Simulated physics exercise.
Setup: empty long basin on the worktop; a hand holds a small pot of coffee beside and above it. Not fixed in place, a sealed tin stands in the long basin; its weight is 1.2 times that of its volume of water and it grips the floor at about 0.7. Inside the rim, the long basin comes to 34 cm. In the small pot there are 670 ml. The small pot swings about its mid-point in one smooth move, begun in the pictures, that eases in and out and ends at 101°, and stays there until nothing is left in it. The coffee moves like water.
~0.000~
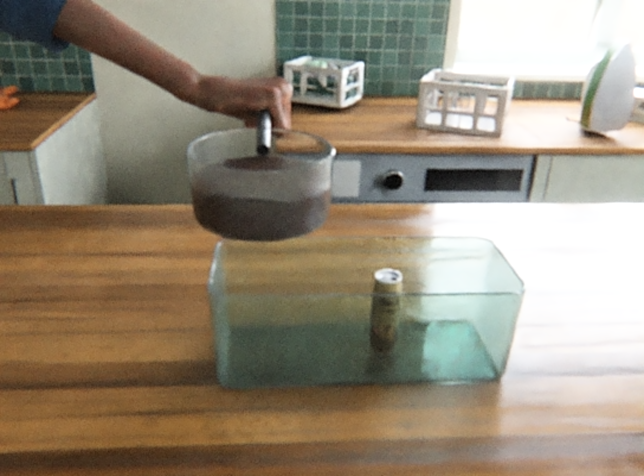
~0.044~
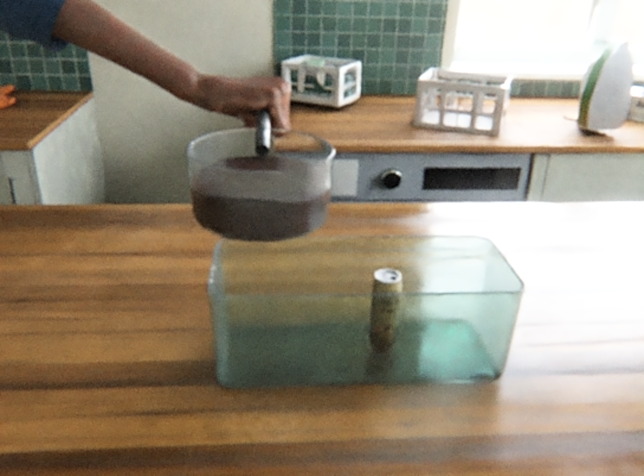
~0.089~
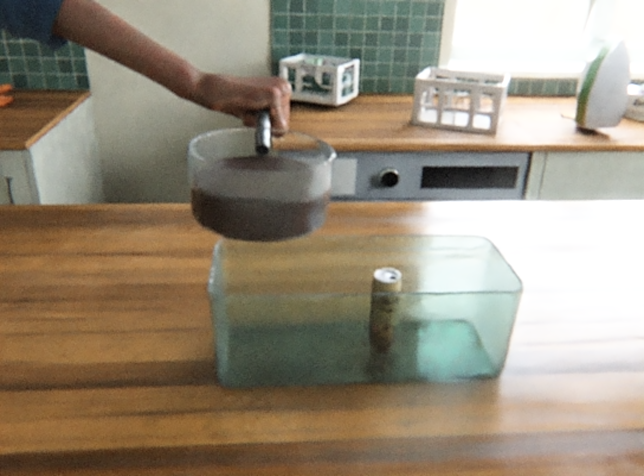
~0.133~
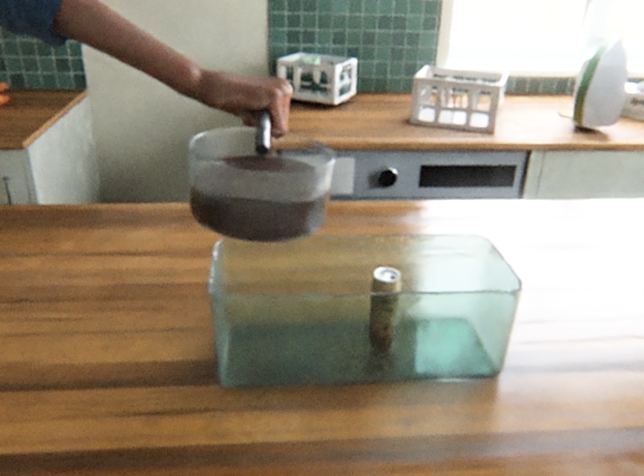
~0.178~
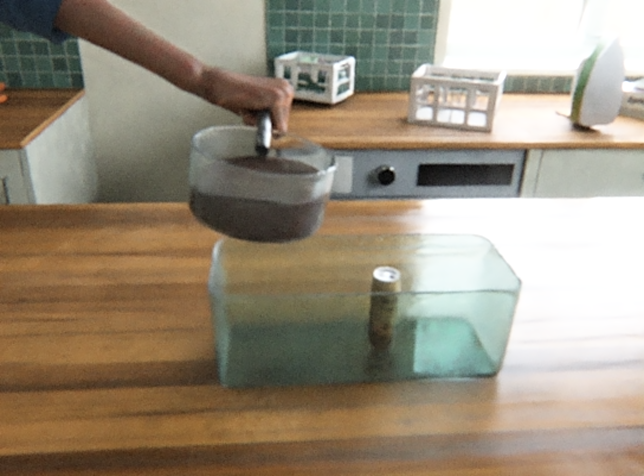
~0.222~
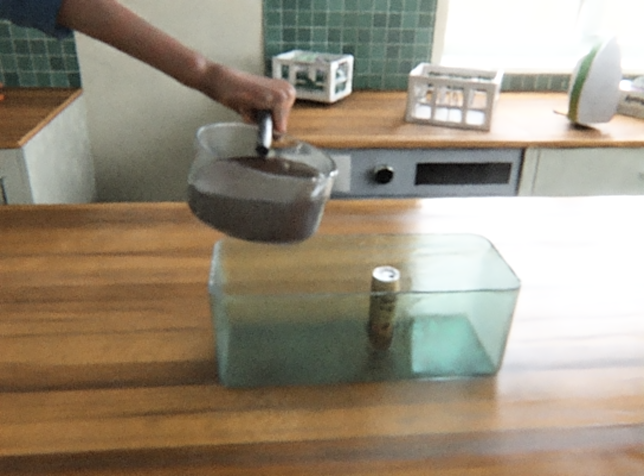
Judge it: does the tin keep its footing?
Yes, it keeps its footing.
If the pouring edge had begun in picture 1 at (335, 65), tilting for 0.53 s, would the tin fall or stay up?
After that, the tin overturns.
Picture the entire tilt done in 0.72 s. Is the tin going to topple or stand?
In that case the tin stays vertical.
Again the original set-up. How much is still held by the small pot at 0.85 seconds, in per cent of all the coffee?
14 %.
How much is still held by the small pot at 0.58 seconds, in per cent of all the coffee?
I'd put it near 62 percent.
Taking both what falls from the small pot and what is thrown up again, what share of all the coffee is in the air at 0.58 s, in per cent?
It comes to roughly 28 per cent.
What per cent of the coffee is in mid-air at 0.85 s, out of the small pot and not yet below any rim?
7 per cent, roughly.
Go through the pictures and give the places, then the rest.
In the first frame, it leans 0°; its right rim is at (332, 150); the coffee meets the walls at (194, 174) and (328, 175); the long basin's rim runs from (213, 266) to (508, 264); the tin's top is at (388, 279).
In the second frame, it leans 1°; its right rim is at (332, 151); the coffee meets the walls at (194, 174) and (328, 175).
In the third frame, it leans 2°; its right rim is at (333, 153); the coffee meets the walls at (193, 174) and (327, 176).
In the fourth frame, it leans 5°; its right rim is at (334, 157); the coffee meets the walls at (194, 174) and (327, 177).
In the fifth frame, it leans 9°; its right rim is at (335, 162); the coffee meets the walls at (194, 174) and (328, 176).
In the sixth frame, it leans 14°; its right rim is at (336, 168); the coffee meets the walls at (192, 175) and (328, 178).
By 0.58 s the tilt is 71° and 62 per cent is still to pour; the tin stands where it began.
By 0.85 s the tilt is 99° and 14 per cent is still to pour; the tin stands where it began.
By 1.12 s the tilt is 101° and 2 per cent is still to pour; the tin stands where it began.
By 1.42 s the tilt is 101° and 0 per cent is still to pour; the tin stands where it began.
At rest the tin stands where it began.
